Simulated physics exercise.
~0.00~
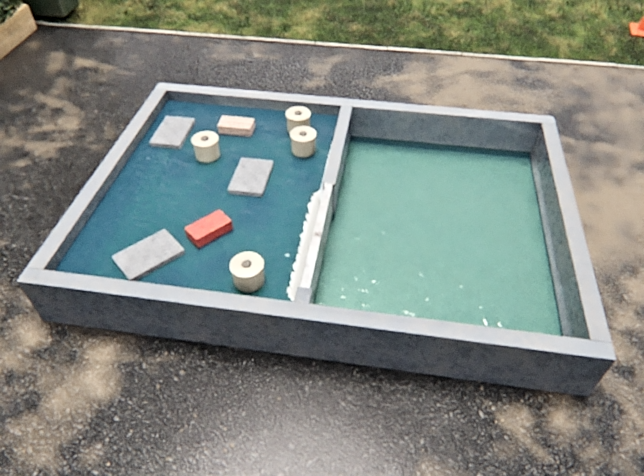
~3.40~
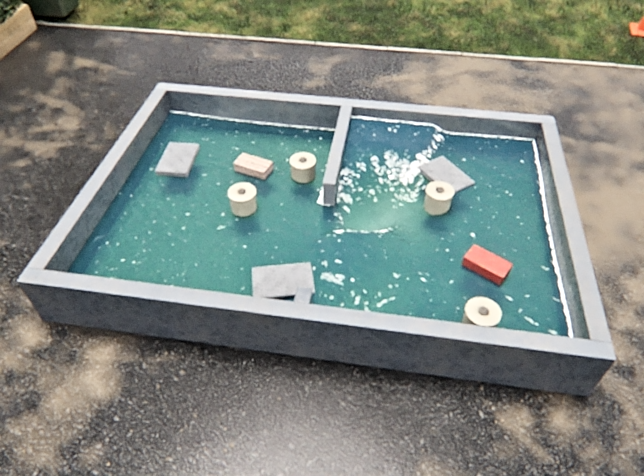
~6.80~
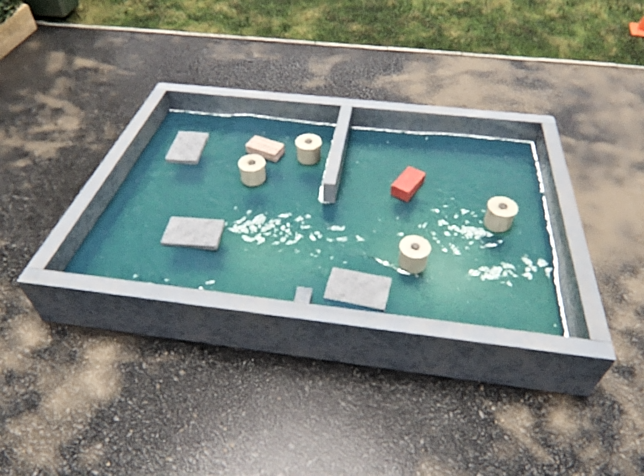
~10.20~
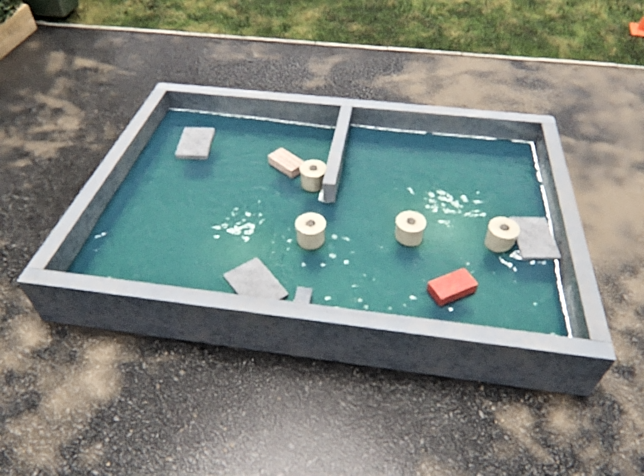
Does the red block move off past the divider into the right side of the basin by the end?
Yes, the red block is carried through the gap and ends up floating on the right side of the divider.
Dark blue water, crowded with loose blocks and cream ring-shaped floats, fills the left side of a grey walled basin on dark ground, seen from above at an angle, with paler green water on the right. Foam shows along the divider, then water surges through its gap, carrying the red block, a grey slab and two cream floats to the right side. The red block swings back toward the rear while ripples spread and the slabs drift. Finally it floats forward near the front right, with a grey slab against the right wall and the other pieces still afloat.
